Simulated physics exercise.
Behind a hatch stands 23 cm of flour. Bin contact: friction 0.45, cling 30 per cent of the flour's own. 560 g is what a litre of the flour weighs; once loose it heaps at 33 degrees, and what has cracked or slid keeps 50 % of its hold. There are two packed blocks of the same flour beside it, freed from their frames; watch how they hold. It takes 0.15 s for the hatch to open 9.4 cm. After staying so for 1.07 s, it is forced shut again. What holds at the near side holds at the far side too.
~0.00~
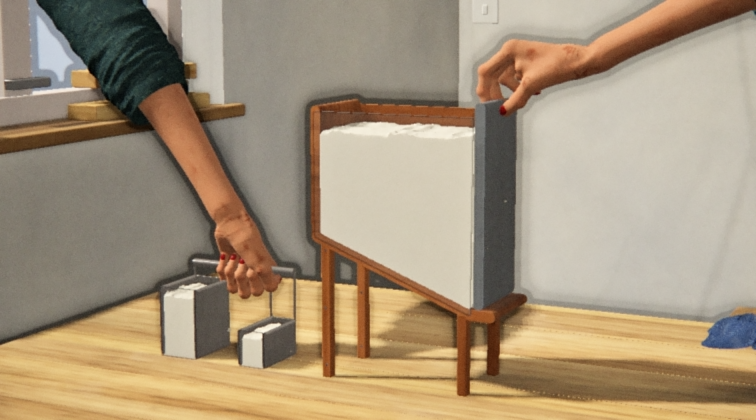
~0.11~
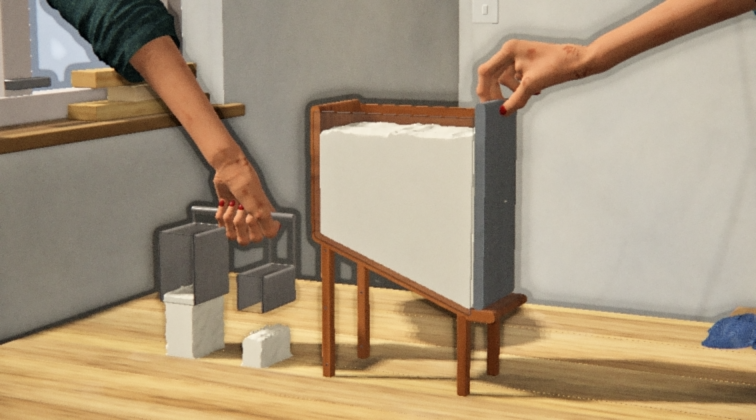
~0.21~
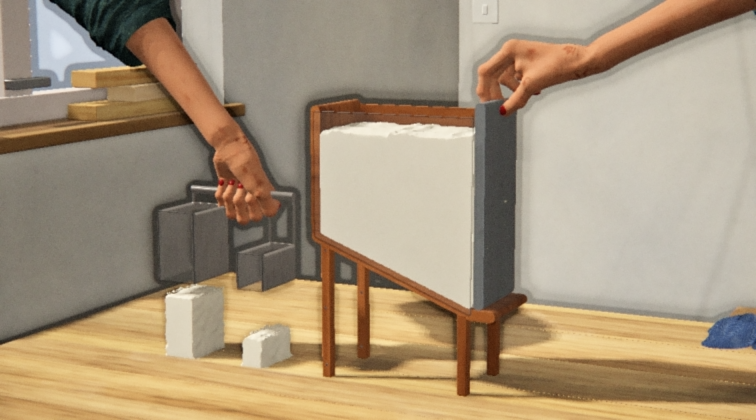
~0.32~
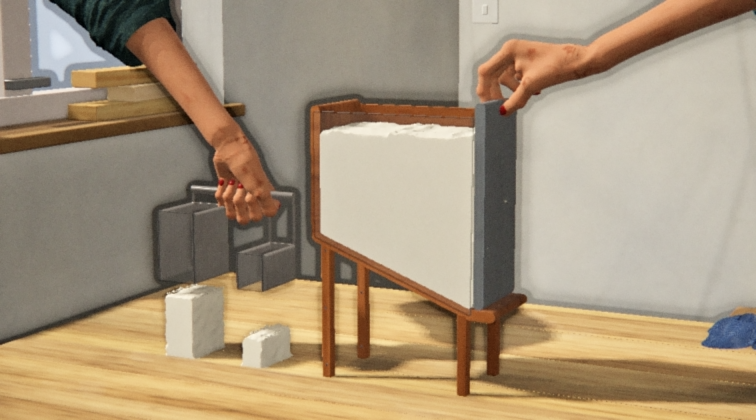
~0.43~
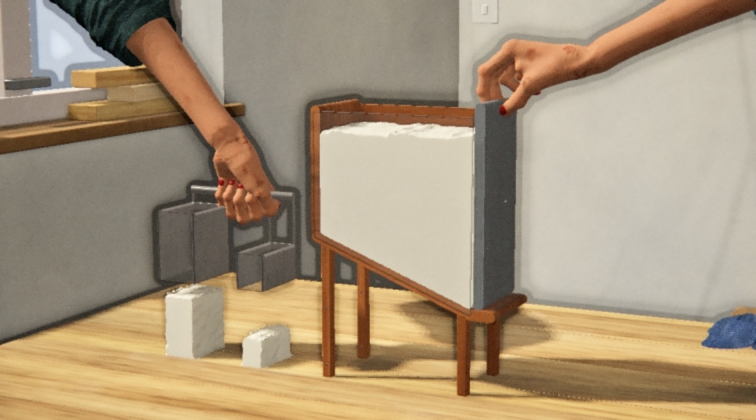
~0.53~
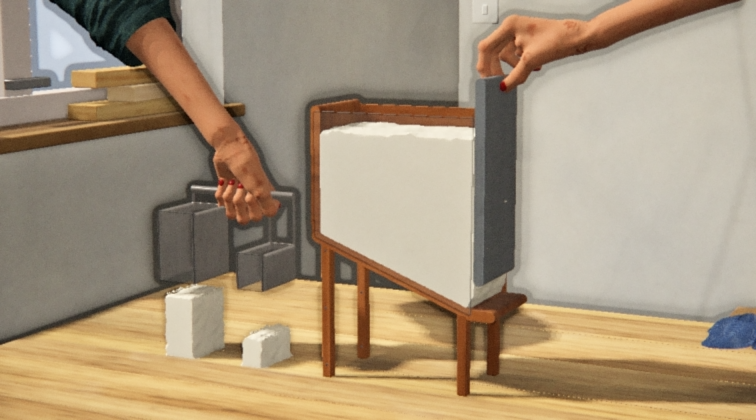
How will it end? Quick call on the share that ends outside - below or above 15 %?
Below, I would say.
After 0.82 s, the hatch is 9.4 cm open and 0 % is out.
After 1.16 s, the hatch is 9.4 cm open and 0 % is out.
After 1.50 s, the hatch is 9.4 cm open and 0 % is out.
After 1.84 s, the hatch is 2.4 cm open and 0 % is out.
After 2.18 s, the hatch is shut and 0 % is out.
